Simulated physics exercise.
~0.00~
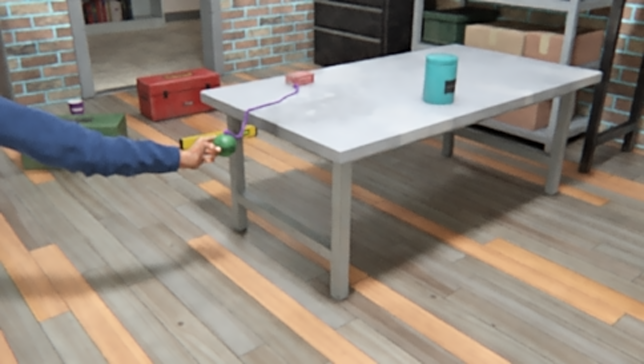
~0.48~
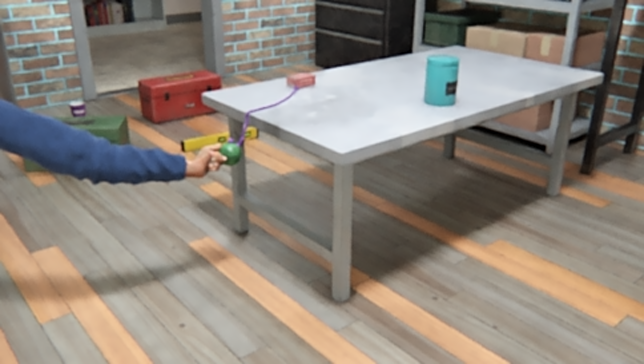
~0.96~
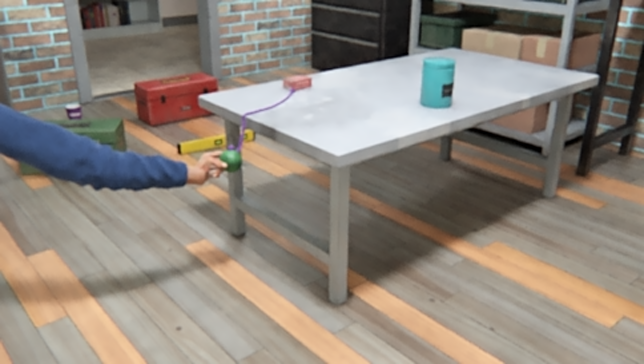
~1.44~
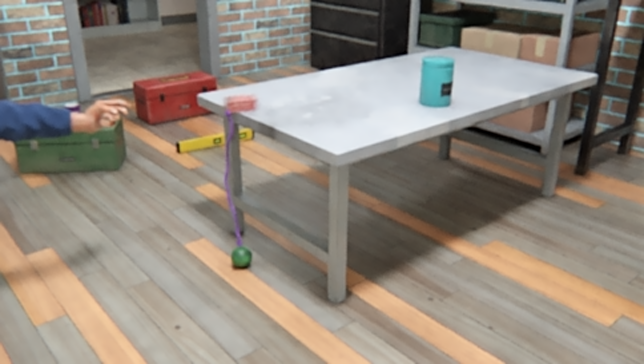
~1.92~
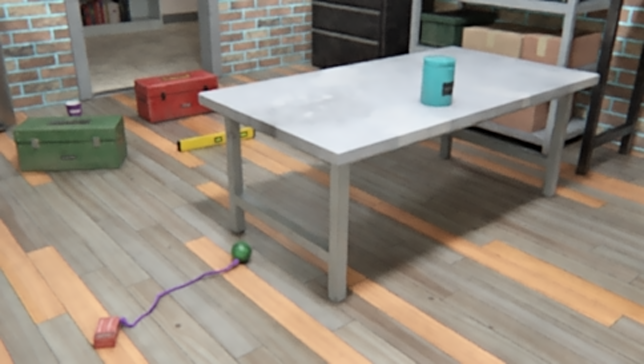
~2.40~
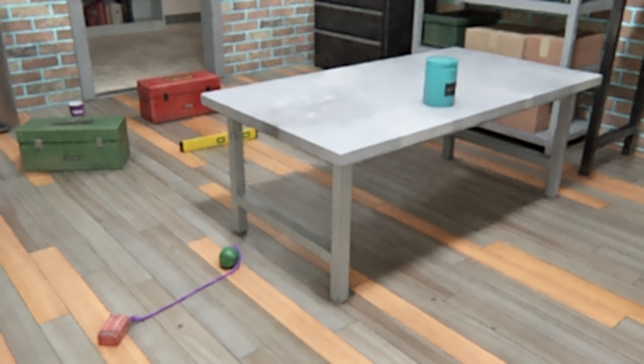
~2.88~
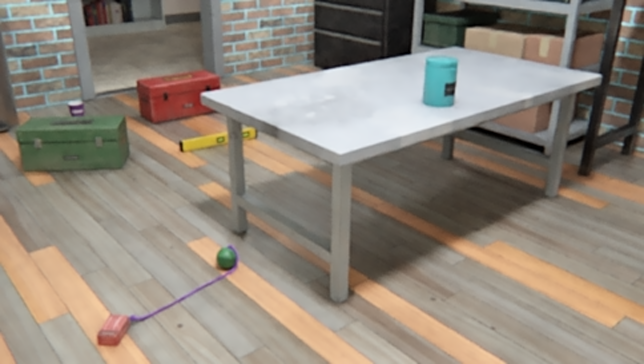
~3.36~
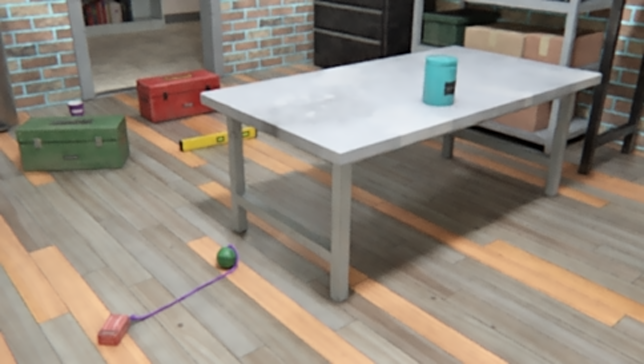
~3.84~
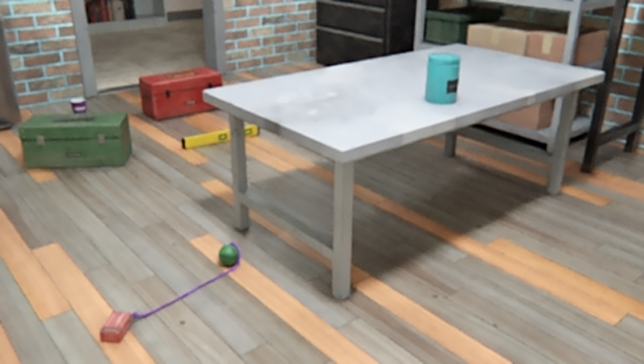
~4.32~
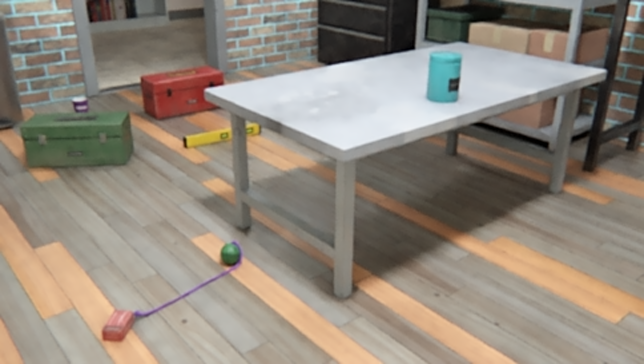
A green ball, held by a blue-sleeved arm reaching in from the left, hangs off the near left end of a grey workbench in a brick-walled workshop, seen from slightly above by a gently swaying camera. A purple cord ties it to a small red box on the tabletop, while a turquoise canister stands farther right. The hand lowers the ball a little, then lets go and draws back. The ball drops to the wooden floor, pulling the red box over the edge. The box lands to the left of the ball, and both lie still, joined by the cord, while the canister remains on the bench.
